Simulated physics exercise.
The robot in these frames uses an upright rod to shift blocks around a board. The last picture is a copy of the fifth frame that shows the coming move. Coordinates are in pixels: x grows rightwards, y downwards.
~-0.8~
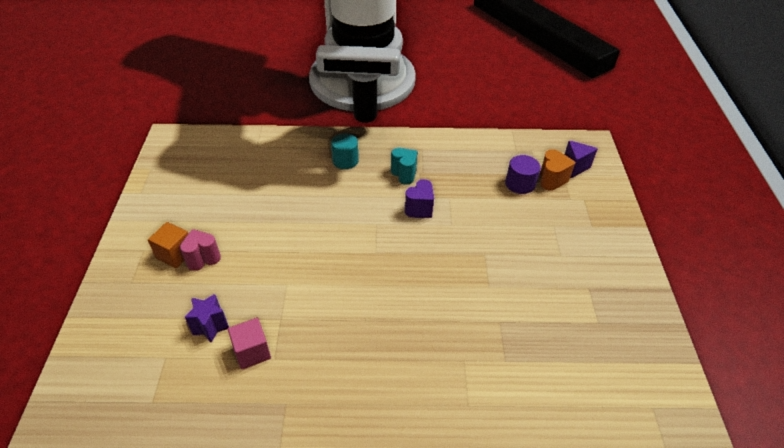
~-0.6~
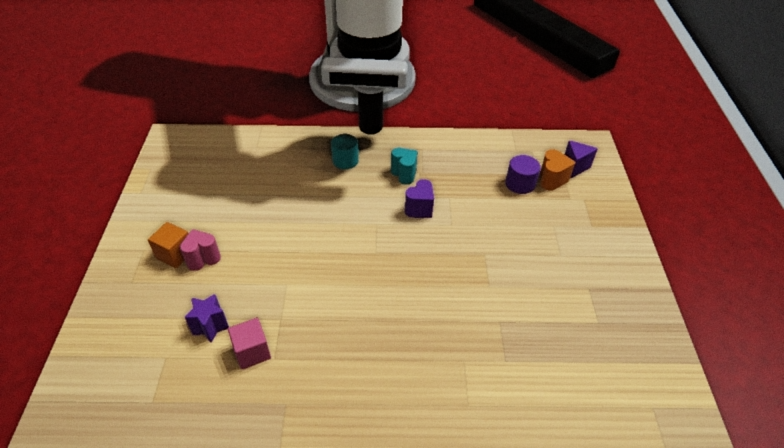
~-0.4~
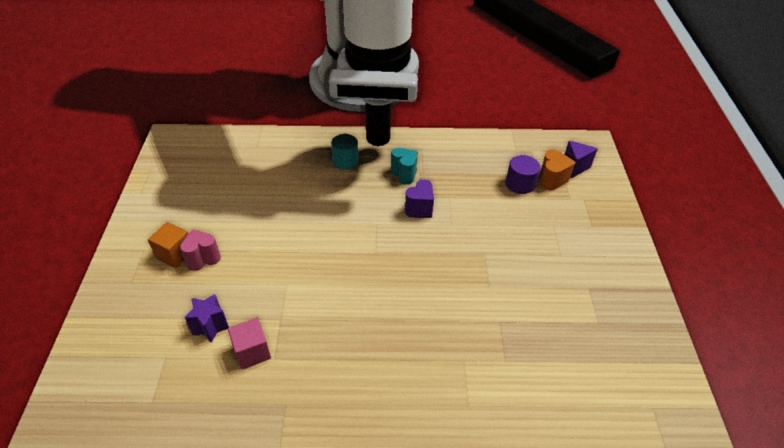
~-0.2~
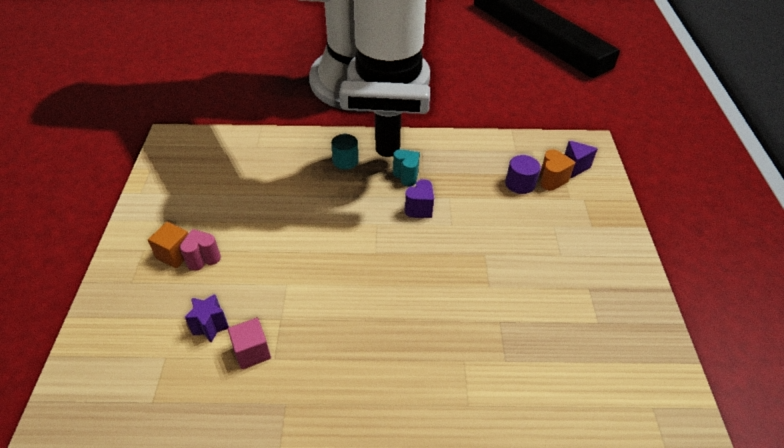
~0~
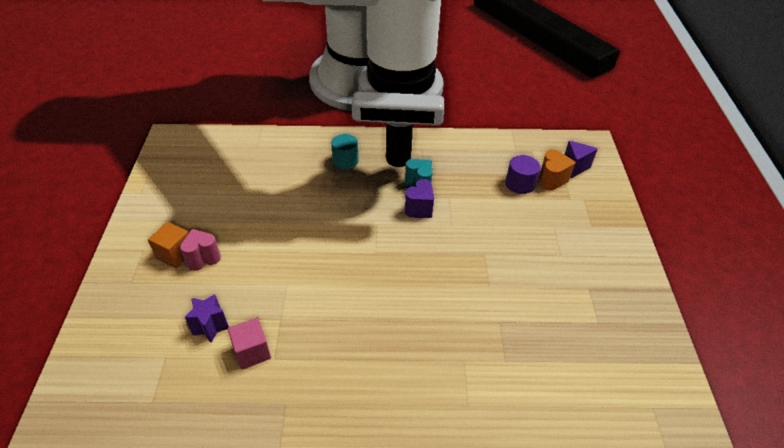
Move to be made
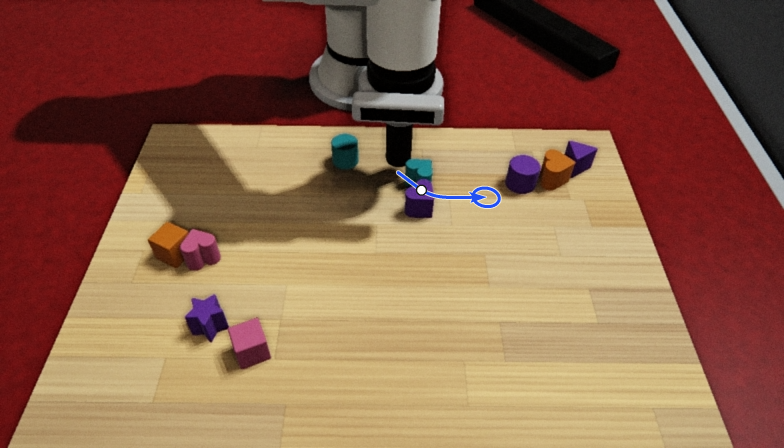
At first, a robot's upright rod stands at the far edge of a wooden board scattered with colourful blocks, near a turquoise cylinder. The rod moves right and toward the viewer, reaches the turquoise heart-shaped block, and nudges it slightly the same way, closer to the purple heart-shaped block.
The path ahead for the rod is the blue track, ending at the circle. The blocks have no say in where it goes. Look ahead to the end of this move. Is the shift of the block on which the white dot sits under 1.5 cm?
I expect so.
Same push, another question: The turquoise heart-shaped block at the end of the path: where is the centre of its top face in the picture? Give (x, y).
Its top middle is near (514, 192).
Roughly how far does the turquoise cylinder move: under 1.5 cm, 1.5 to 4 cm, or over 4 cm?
Band: Under 1.5 cm.
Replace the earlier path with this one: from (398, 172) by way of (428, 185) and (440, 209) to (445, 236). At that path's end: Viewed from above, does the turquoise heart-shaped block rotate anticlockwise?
Yes, it checks out.
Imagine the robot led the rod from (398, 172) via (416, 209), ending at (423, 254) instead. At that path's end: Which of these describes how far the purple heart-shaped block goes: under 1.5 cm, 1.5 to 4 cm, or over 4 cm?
It shifts over 4 cm.
Path on the board, from (398, 172) through (421, 190) and (452, 197) to (486, 197); the dot is on the purple heart-shaped block.
On the path given first. One third of the way, rod at (422, 178); turquoise heart-shaped block at (449, 179), turned 25° anticlockwise.
Two thirds of the way, rod at (456, 185); turquoise heart-shaped block at (484, 187), turned 30° anticlockwise; purple heart-shaped block at (427, 195), turned 35° clockwise.
At the end, rod at (489, 185); turquoise cylinder in place; turquoise heart-shaped block at (514, 192); purple heart-shaped block at (427, 195), turned 35° clockwise; purple cylinder in place.
